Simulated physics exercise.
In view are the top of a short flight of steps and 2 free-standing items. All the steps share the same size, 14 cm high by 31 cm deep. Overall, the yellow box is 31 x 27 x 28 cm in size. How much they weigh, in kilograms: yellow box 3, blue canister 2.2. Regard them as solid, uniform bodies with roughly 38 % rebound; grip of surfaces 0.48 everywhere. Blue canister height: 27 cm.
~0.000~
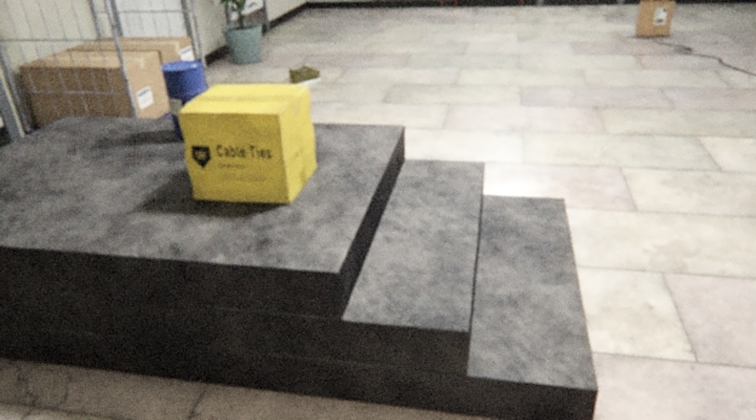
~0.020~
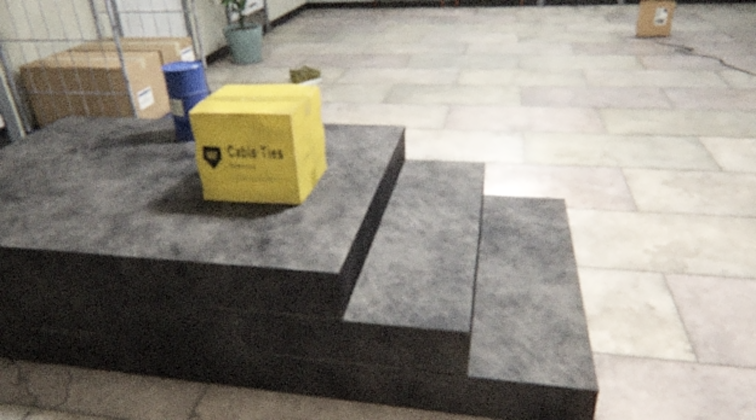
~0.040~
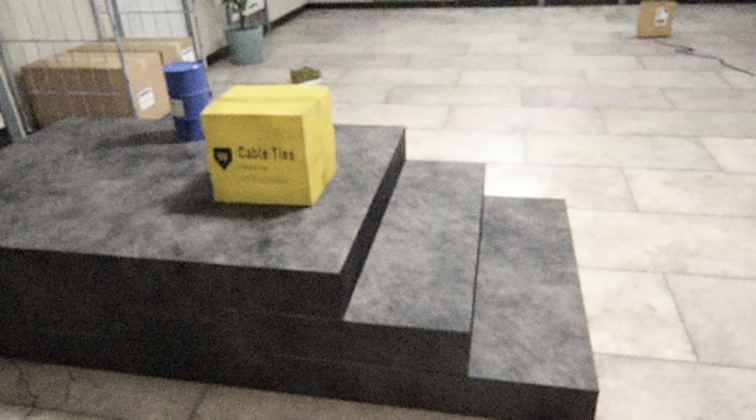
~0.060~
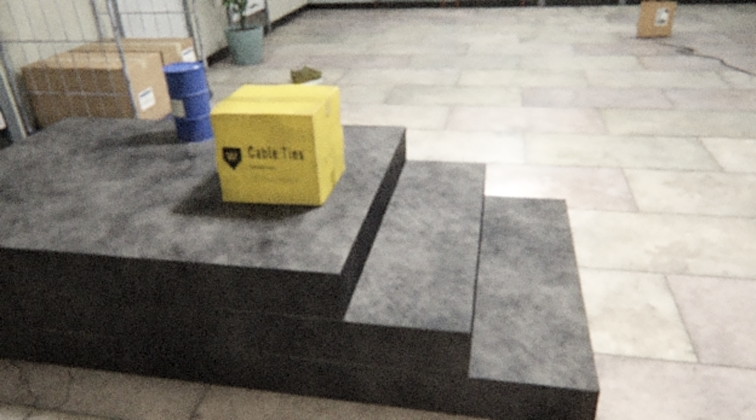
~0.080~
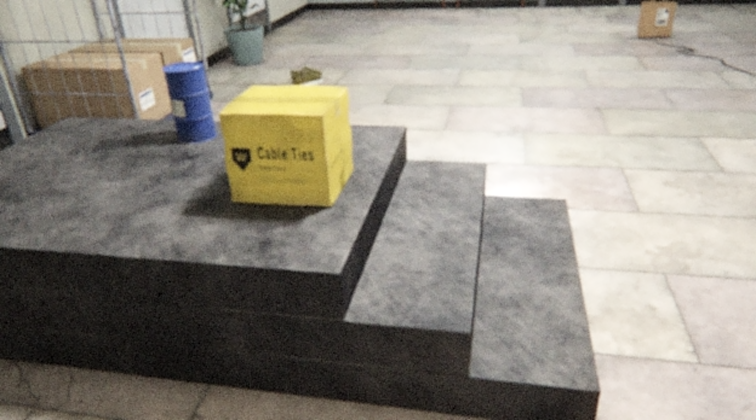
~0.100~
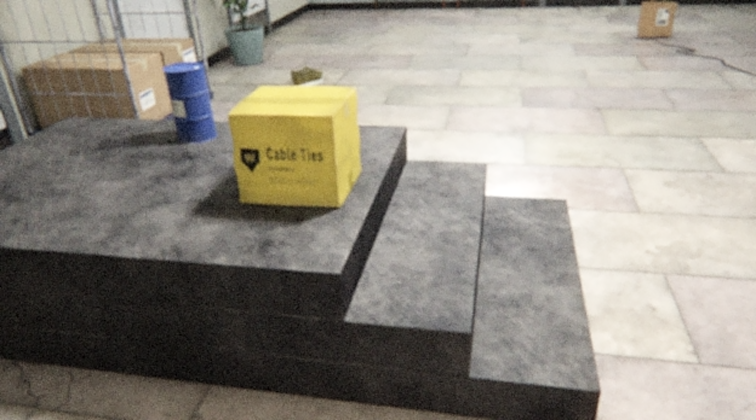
A yellow box labelled "Cable Ties" slides slowly and steadily to the right across the top of a dark grey landing, drawing a little nearer the edge above the steps. A small blue canister stands still behind it to the left, with brown cartons, a wire cage and a potted plant beyond. The unmoving camera looks down across the steps and pale tiled floor of the room.
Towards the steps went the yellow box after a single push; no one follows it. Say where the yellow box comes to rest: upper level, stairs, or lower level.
Upper level.
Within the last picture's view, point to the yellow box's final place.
It comes to rest near (349, 146).
By 0.20 s, 14 cm of landing left; yellow box near (330, 145).
By 0.30 s, 9 cm of landing left; yellow box near (347, 146).
When it is over (0.9 s), 8 cm of landing left; blue canister within 12 cm of the start. End places, in pixels of the last picture, yellow box near (349, 146).
